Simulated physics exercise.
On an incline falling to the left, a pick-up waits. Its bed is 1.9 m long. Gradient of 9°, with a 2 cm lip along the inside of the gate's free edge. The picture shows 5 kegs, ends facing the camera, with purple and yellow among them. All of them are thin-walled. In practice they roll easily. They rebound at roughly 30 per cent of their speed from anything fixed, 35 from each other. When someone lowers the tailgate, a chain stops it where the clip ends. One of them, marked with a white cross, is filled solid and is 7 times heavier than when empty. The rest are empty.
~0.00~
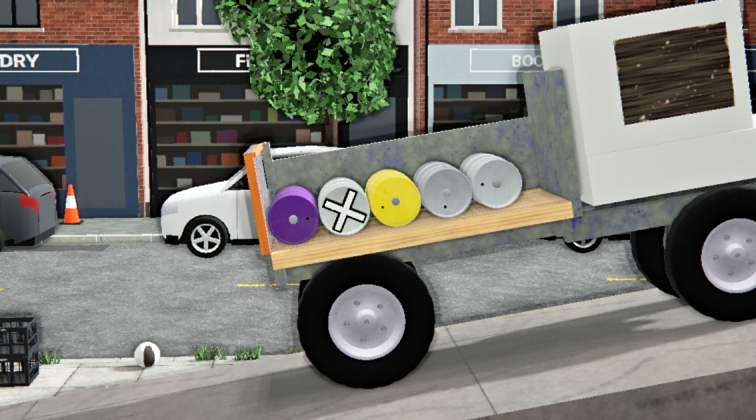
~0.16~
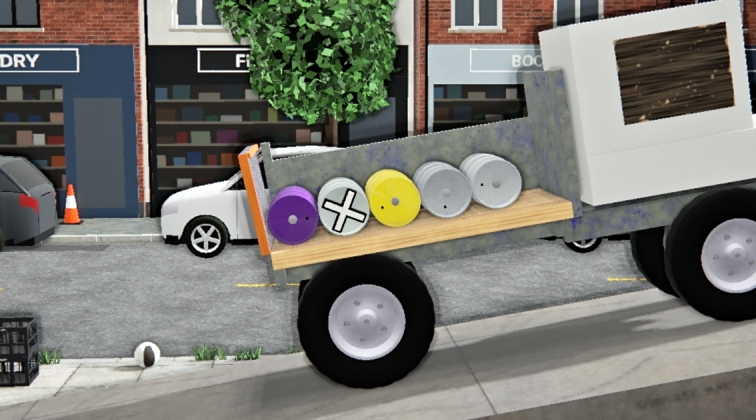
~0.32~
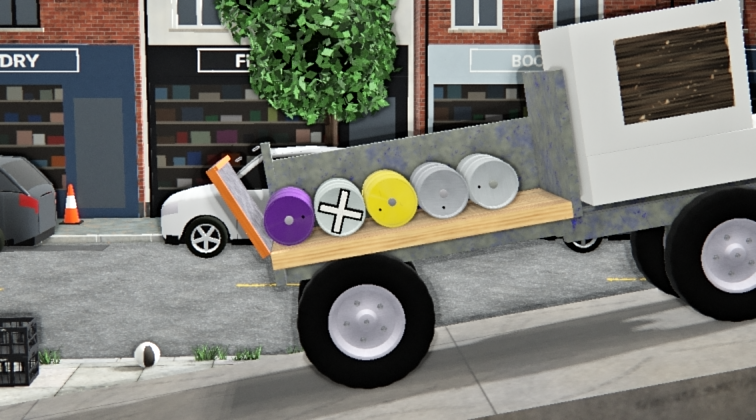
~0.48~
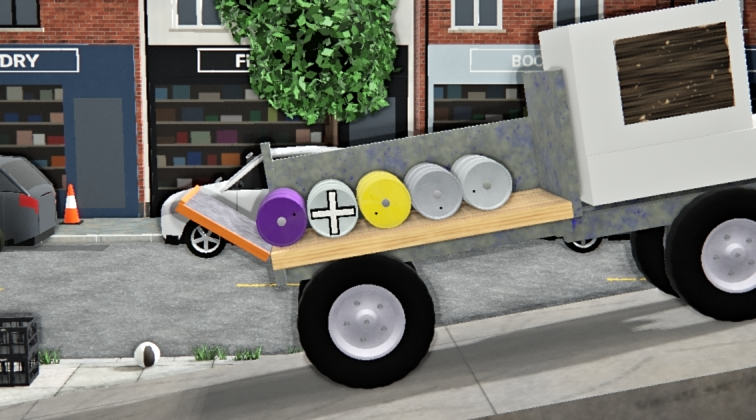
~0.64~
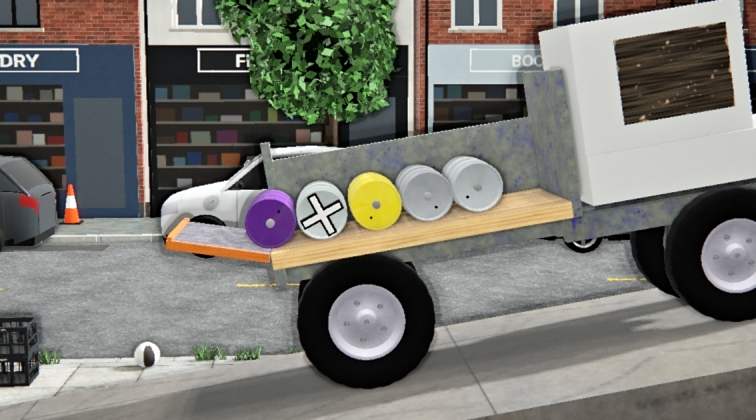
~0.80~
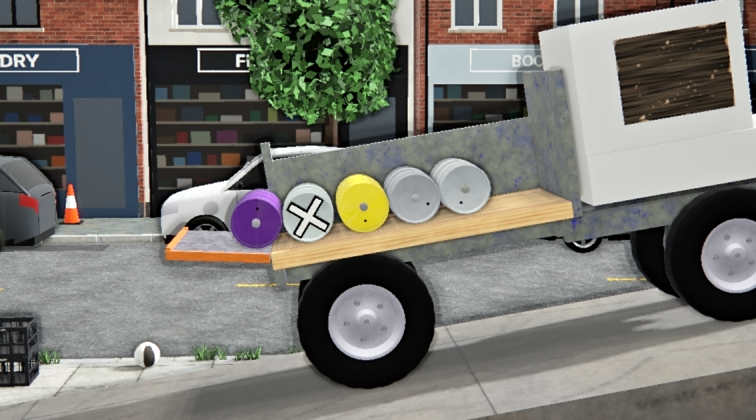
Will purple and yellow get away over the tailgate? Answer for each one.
The purple one falls out. Yellow stays inside.
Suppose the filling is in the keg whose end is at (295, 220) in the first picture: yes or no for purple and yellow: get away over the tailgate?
Well, purple? No, it won't. Yellow? No, it won't.
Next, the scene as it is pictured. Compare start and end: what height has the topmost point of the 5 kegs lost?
Drop: Approx. 15 centimetres.
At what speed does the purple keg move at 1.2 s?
0.8 m/s, give or take.
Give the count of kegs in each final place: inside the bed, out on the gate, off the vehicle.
Final counts, in the order asked: 2, 2, 1.
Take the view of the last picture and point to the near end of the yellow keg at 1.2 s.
Roughly at (318, 215).
By 1.2 s, purple is on the gate, 35 cm past the hinge, rolling left; yellow is on the bed, 30 cm short of the hinge, rolling left; 0 gone off the back.
By 1.7 s, purple is dropping off the gate; yellow is on the gate, 5 cm past the hinge, rolling left; 1 gone off the back.
Finally (3.4 s), purple is out on the ground; yellow is on the gate, 10 cm past the hinge; 1 gone off the back.
